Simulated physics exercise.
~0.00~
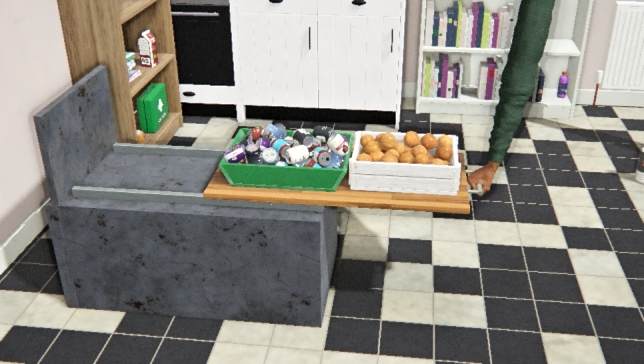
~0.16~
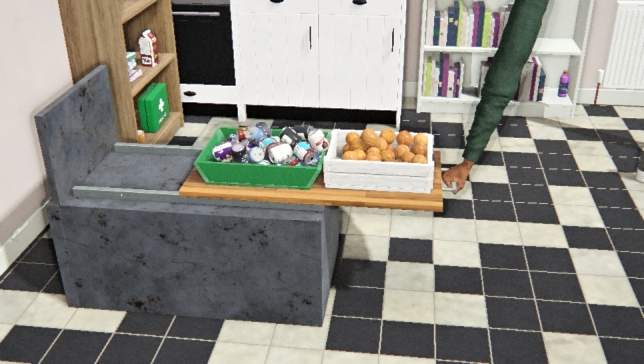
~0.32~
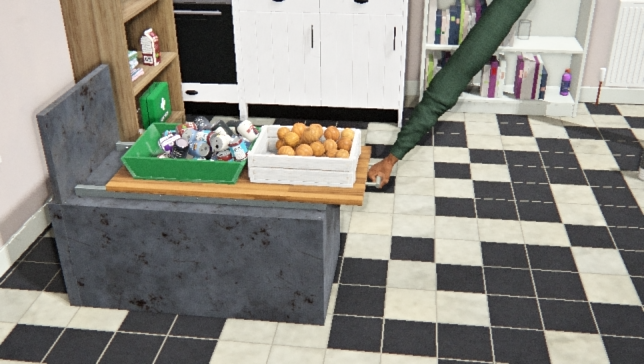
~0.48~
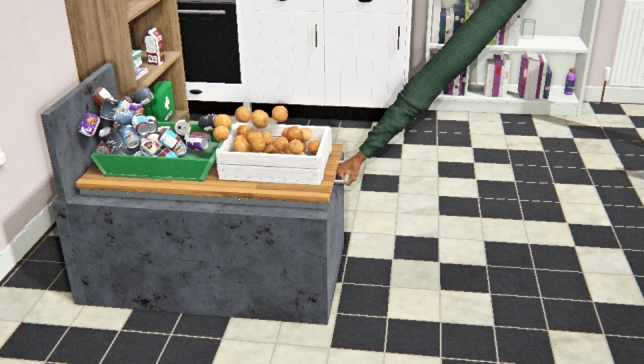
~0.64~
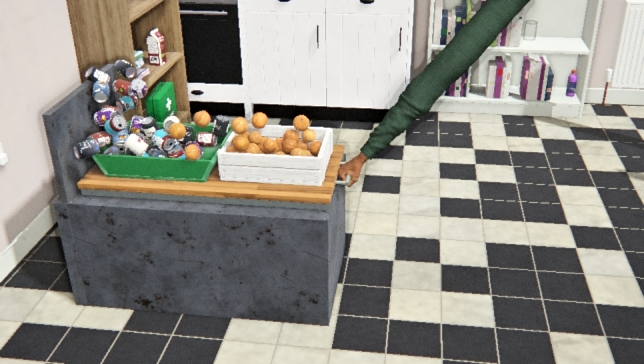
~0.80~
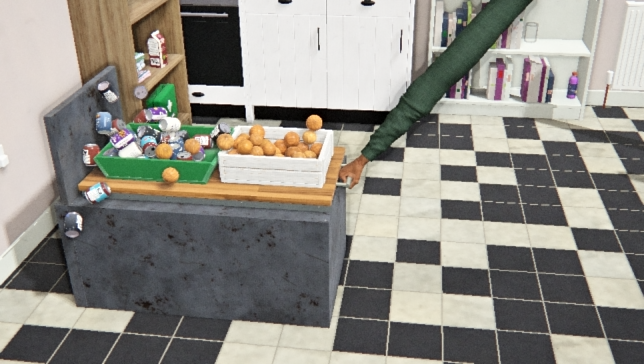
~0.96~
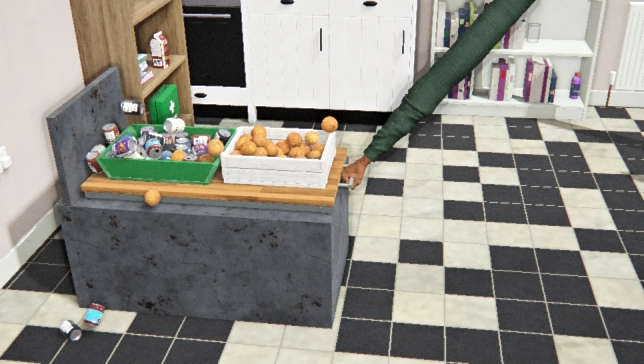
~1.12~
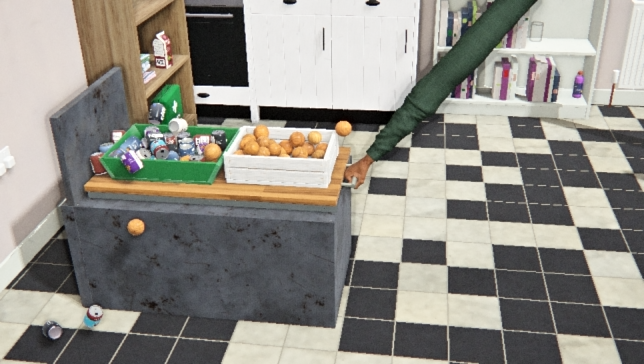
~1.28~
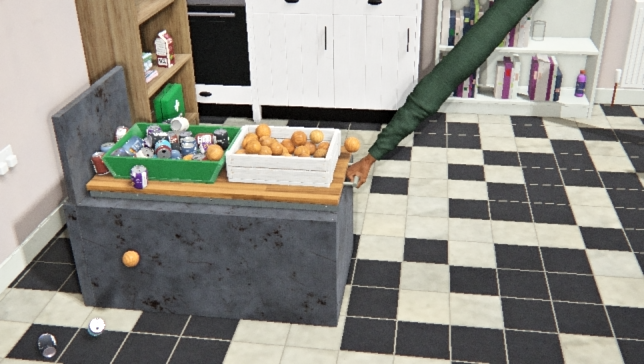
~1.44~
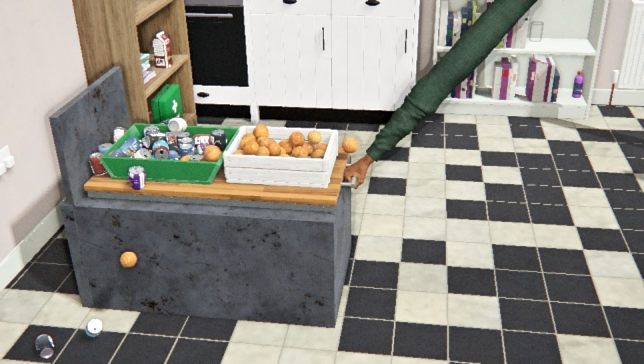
A hand shoves a wooden shelf left until it stops, spilling some cans and onions.
